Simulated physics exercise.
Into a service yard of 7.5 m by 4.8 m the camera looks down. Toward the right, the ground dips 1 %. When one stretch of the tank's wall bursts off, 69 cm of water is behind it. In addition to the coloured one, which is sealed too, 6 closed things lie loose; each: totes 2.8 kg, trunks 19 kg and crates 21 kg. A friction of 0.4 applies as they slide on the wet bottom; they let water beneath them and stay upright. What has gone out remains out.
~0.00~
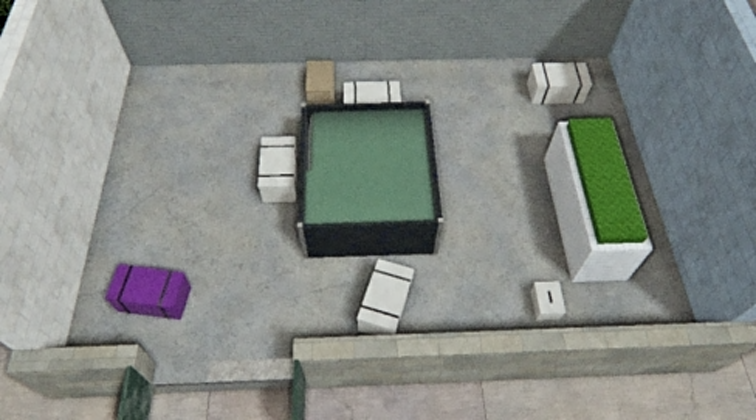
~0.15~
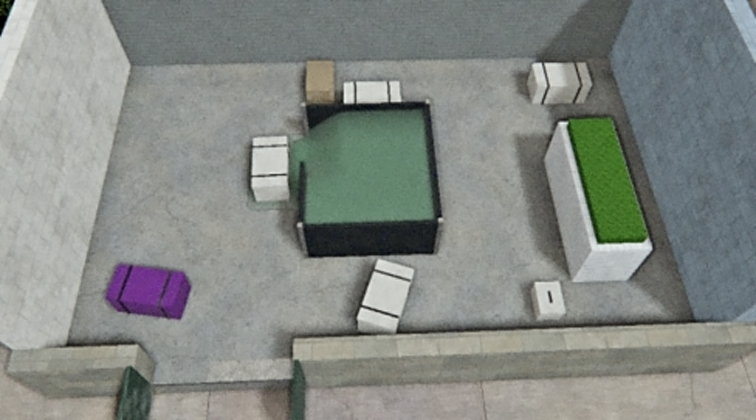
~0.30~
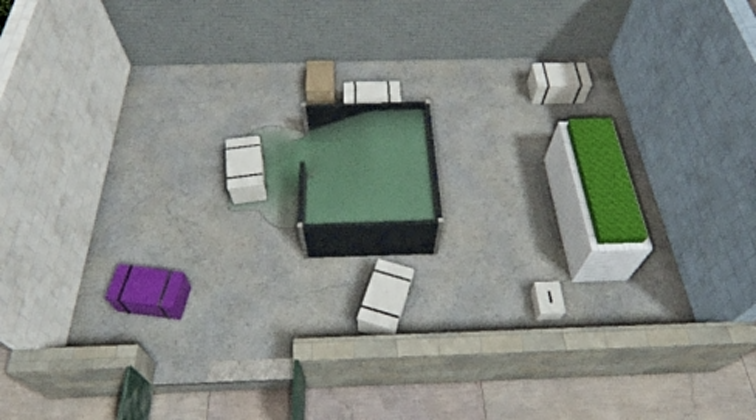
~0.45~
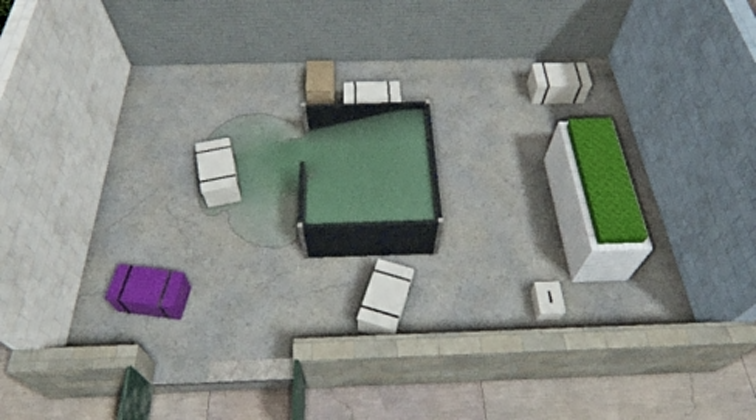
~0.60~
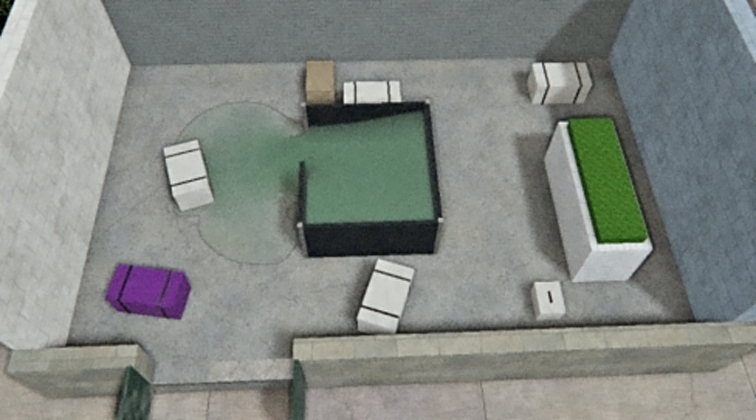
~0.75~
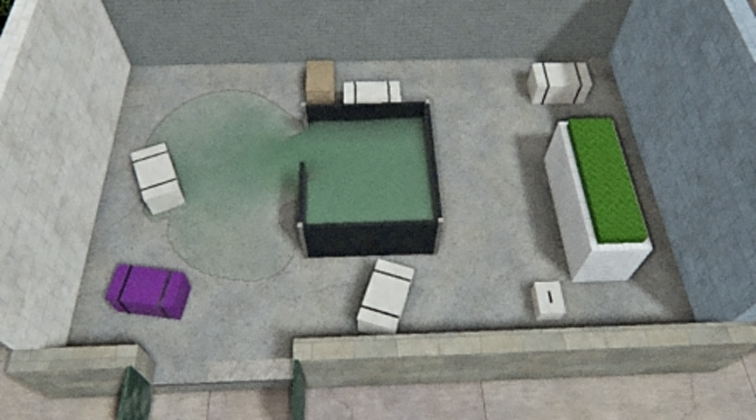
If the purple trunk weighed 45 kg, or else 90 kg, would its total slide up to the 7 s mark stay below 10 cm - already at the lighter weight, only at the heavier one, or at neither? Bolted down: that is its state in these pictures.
Answer: Only at the heavier weight.
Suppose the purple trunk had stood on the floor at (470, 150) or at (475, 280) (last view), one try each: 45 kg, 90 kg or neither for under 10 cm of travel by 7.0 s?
In turn: The lighter suffices; the lighter suffices.
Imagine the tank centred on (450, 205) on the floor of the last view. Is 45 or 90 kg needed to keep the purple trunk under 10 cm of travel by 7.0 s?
In that case only the larger load is enough.
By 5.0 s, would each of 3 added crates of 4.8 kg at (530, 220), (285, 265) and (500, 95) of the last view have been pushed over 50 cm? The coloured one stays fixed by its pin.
Each in turn: Not that far, not that far, not that far.
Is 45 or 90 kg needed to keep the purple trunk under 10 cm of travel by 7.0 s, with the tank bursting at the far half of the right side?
Result: Lesser mass sufficient.
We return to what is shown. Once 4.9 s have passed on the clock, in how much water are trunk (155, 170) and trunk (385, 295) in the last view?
16 and 4 cm.
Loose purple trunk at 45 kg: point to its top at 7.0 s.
About (255, 330).
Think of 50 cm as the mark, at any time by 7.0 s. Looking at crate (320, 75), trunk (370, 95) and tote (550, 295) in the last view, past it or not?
Beyond the mark, beyond the mark, below the mark.
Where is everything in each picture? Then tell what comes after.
The first picture shows the purple trunk at (145, 285) rests on the ground; water covers 2.7 m2; 0 of 7 have shifted.
The second picture shows the purple trunk at (145, 285), on the bottom; water covers 3.1 m2; 1 of 7 have shifted.
The third picture shows the purple trunk at (145, 285), on the bottom; water covers 4.0 m2; 1 of 7 have shifted.
The fourth picture shows the purple trunk at (145, 285) rests on the ground; water covers 5.1 m2; 1 of 7 have shifted.
The fifth picture shows the purple trunk at (145, 285), on the bottom; water covers 6.4 m2; 1 of 7 have shifted.
The sixth picture shows the purple trunk at (145, 285), on the bottom; water covers 7.9 m2; 1 of 7 have shifted.
After 1.4 s the purple trunk would be 0 cm from its start with 45 kg and 0 cm from its start with 90 kg; 3 cm of water round it then.
After 3.1 s the purple trunk would be 6 cm from its start with 45 kg and 0 cm from its start with 90 kg; 9 cm of water round it then.
After 4.9 s the purple trunk would be 61 cm from its start with 45 kg and 0 cm from its start with 90 kg; 11 cm of water round it then.
After 7.0 s the purple trunk would be 143 cm from its start with 45 kg and 0 cm from its start with 90 kg; 7 cm of water round it then.
